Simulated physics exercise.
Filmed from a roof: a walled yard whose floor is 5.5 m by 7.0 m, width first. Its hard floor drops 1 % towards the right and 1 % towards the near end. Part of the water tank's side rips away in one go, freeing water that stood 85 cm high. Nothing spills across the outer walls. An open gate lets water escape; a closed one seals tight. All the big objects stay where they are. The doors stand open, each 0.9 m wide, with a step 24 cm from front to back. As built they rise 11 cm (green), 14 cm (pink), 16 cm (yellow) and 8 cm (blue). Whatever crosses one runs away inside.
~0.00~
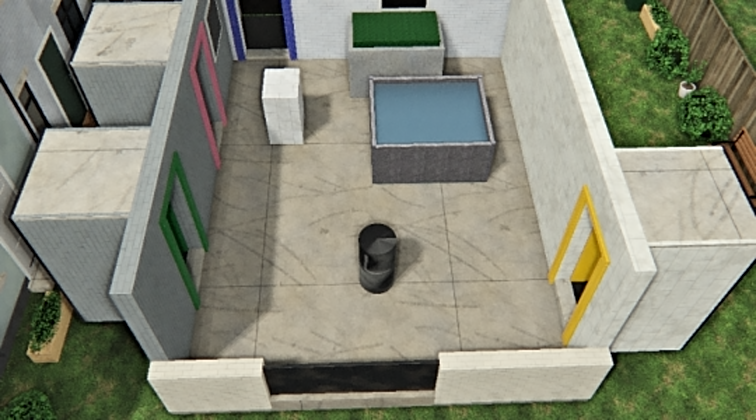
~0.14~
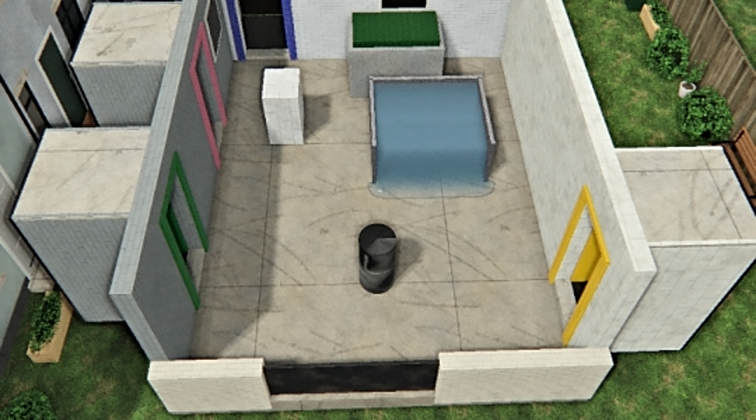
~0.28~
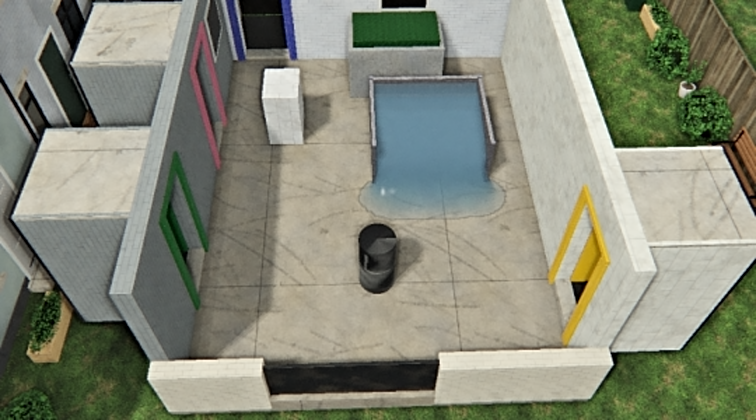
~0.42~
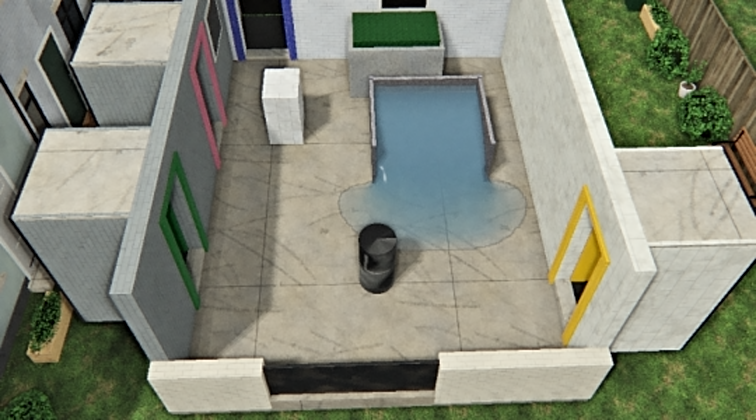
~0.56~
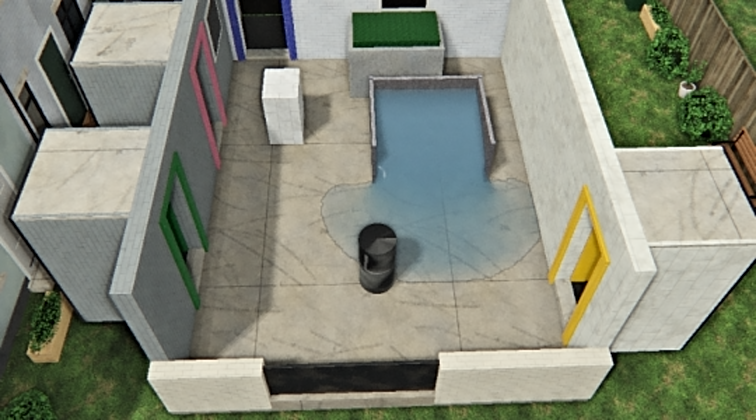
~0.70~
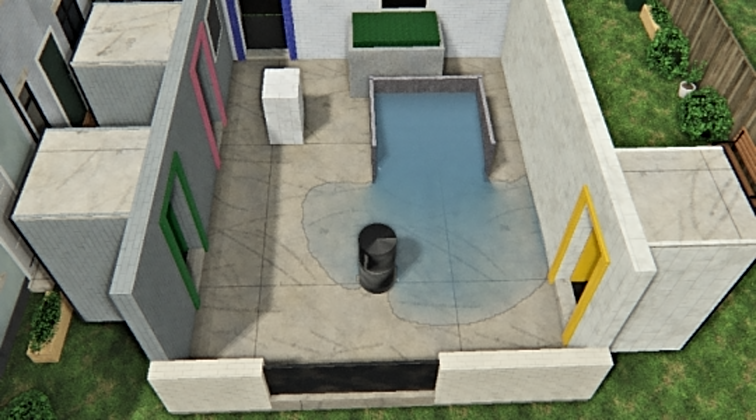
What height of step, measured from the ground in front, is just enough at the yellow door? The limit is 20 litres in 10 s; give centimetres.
About 29 cm.
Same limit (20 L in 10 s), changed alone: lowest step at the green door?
About 11.5 cm at green.
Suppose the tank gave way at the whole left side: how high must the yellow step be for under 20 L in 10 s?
Then roughly 13.0 cm.
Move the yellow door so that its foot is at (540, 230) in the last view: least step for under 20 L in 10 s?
Roughly 14.5 cm.
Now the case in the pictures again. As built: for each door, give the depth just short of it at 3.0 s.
Depths in cm: Green 11, pink 0, yellow 28, blue 0.
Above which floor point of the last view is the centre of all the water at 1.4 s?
Around (438, 223).
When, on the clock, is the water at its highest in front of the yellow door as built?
At about 2.8 s.
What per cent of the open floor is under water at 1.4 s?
Some 40 per cent of it.
After 1.4 s water covers 40 % of the floor, deepest (51 cm) near (568, 376); 16 cm at the yellow door, 0 litres in over its 16 cm step.
After 3.0 s water covers 55 % of the floor, deepest (35 cm) near (544, 269); 28 cm at the yellow door, 61 litres in over its 16 cm step.
After 10.0 s water covers 100 % of the floor, deepest (14 cm) near (340, 63); 11 cm at the yellow door, 87 litres in over its 16 cm step.
At the yellow door as built, the water arrived by 0.9 s and peaked near 33 cm at 2.8 s.
With a step of 24.5 cm, 37 litres would have come in within the 10 s; with 33.5 cm, 11 litres. So under 20 litres takes about 29 cm.
